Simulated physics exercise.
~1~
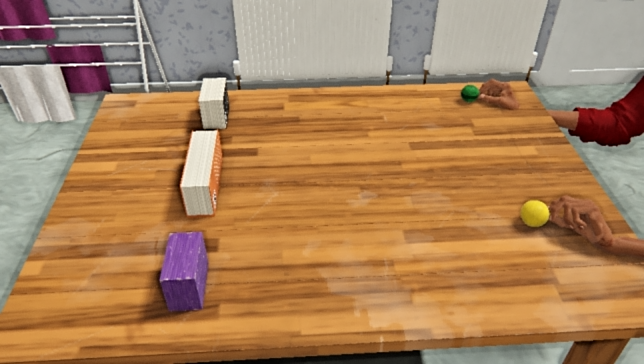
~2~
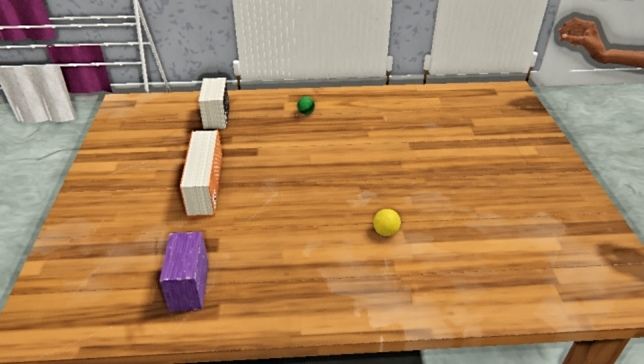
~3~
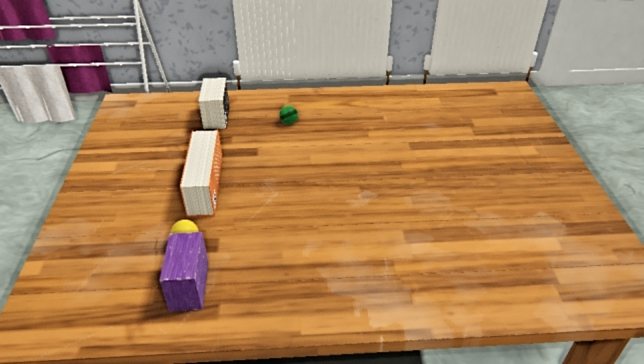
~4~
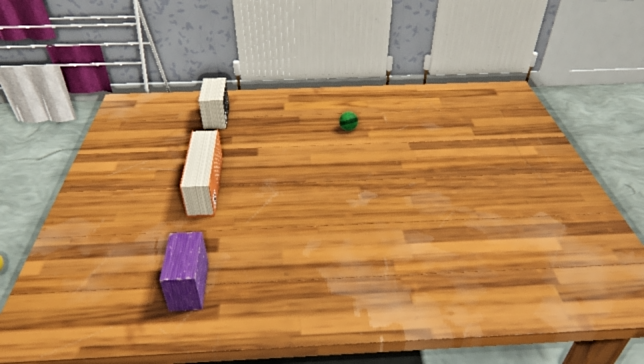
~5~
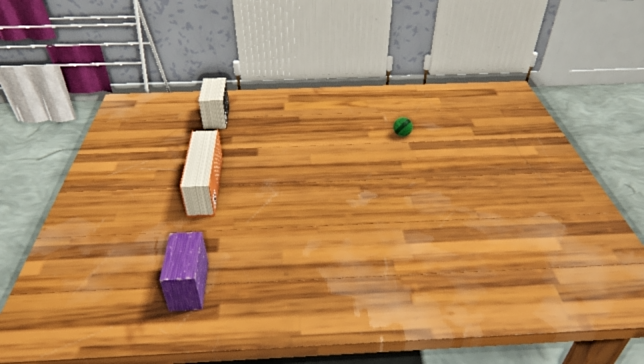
A yellow ball and a green ball, released by two hands at the right, roll left across a wooden table toward three blocks; the yellow one passes through the gap beside the purple block and leaves the table, while the green one rebounds rightward without getting through.
